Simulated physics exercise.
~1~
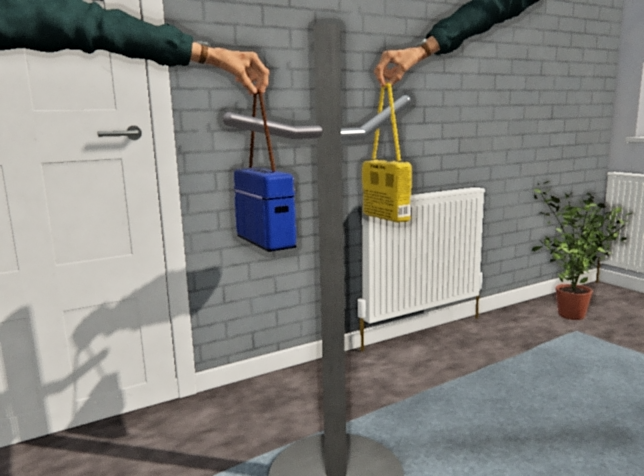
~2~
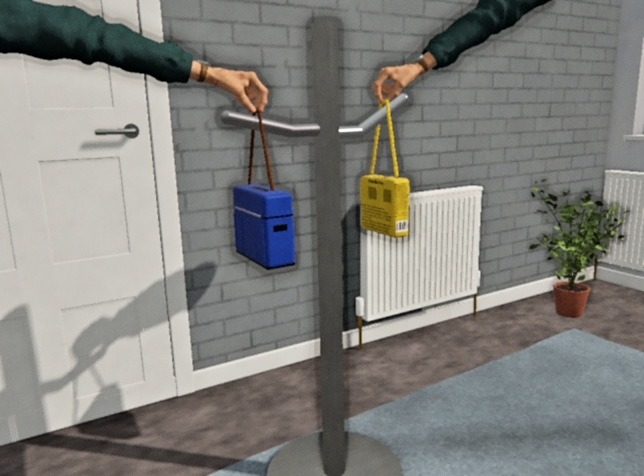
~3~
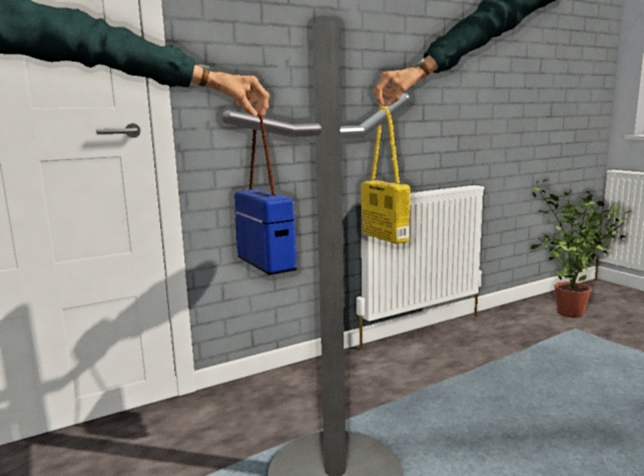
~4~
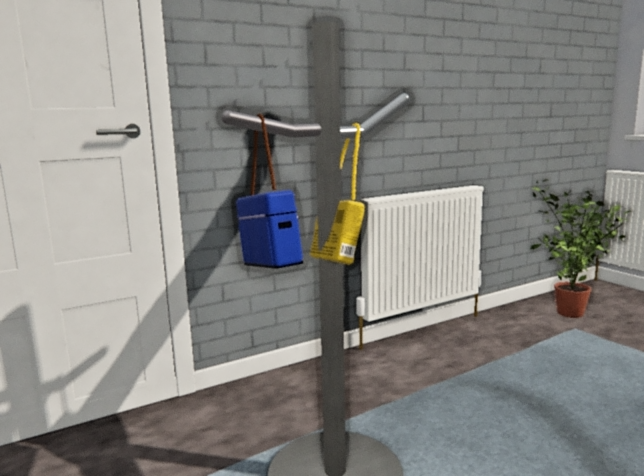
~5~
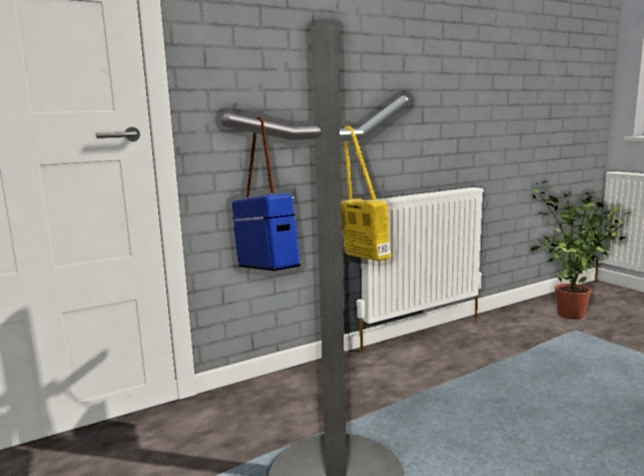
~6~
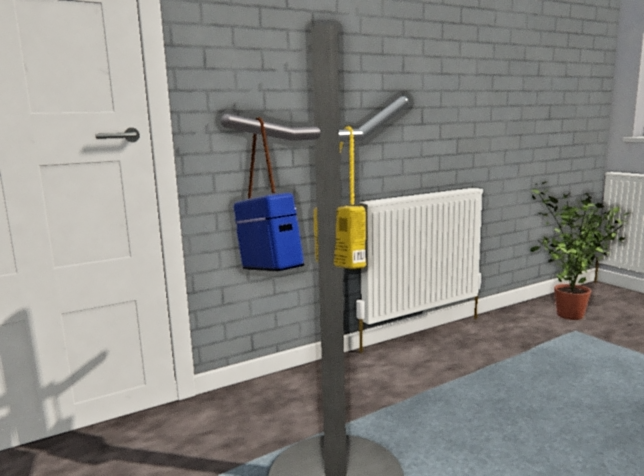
Blue case and yellow pouch being lowered onto two pegs by hands, the pouch slipping inward and swinging, both staying hung.
